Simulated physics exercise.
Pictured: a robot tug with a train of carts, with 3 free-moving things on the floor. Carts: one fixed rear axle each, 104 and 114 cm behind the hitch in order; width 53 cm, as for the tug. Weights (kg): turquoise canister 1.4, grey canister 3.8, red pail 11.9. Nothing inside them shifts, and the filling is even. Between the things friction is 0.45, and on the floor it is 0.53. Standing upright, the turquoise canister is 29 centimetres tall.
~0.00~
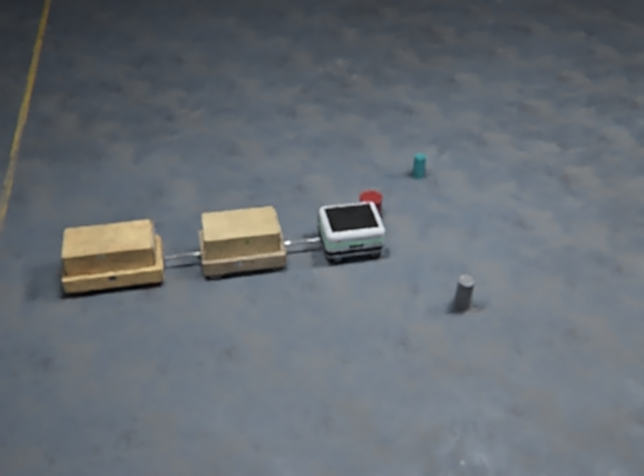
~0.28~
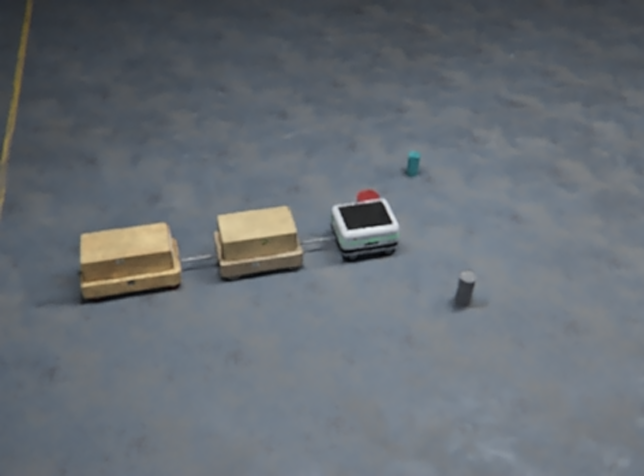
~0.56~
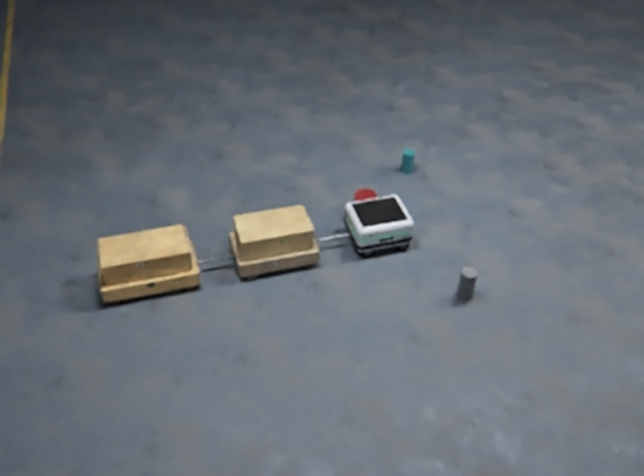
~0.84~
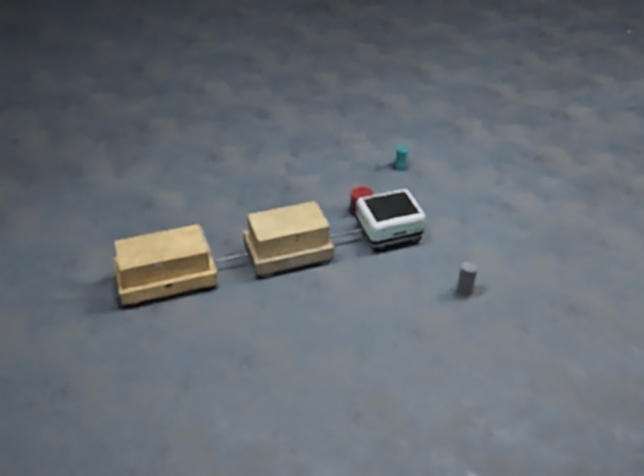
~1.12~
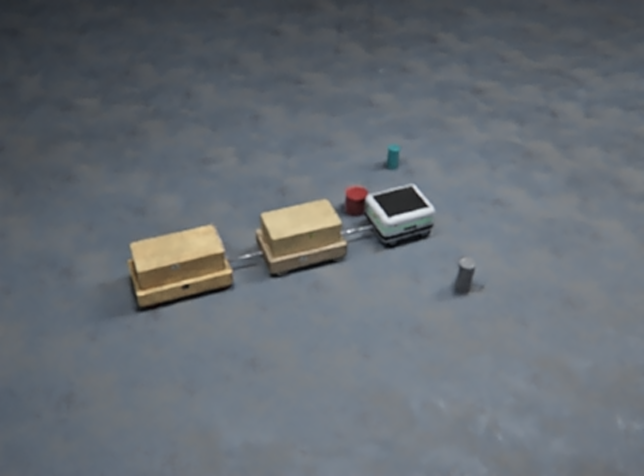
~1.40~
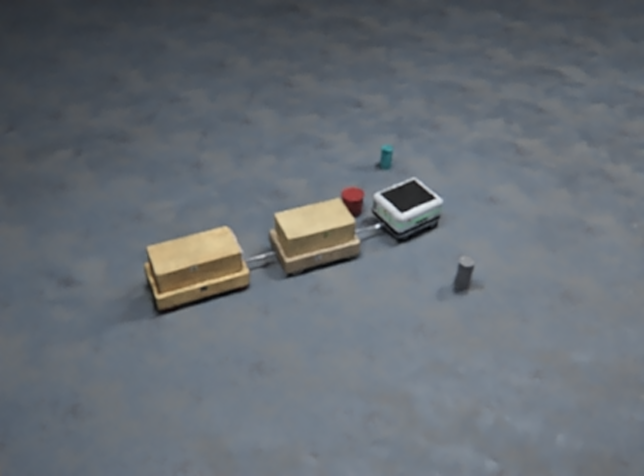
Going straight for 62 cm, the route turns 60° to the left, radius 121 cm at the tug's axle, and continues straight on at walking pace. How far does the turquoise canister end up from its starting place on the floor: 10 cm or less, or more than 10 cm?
Moves away.
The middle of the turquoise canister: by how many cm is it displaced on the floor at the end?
Net shift near 30 cm.
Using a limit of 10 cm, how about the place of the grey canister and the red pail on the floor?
First the grey canister: It stays in position; then the red pail: It departs its position.
After 3.90 s, tug has run 230 cm; red pail moved 3 cm.
After 6.30 s, tug has run 372 cm; turquoise canister moved 2 cm near (387, 156); red pail moved 39 cm.
In the end (9.2 s), not toppled but over 10 cm from the start, turquoise canister and red pail; grey canister under 10 cm from the start. At the end, from the last picture's camera, turquoise canister near (381, 144).
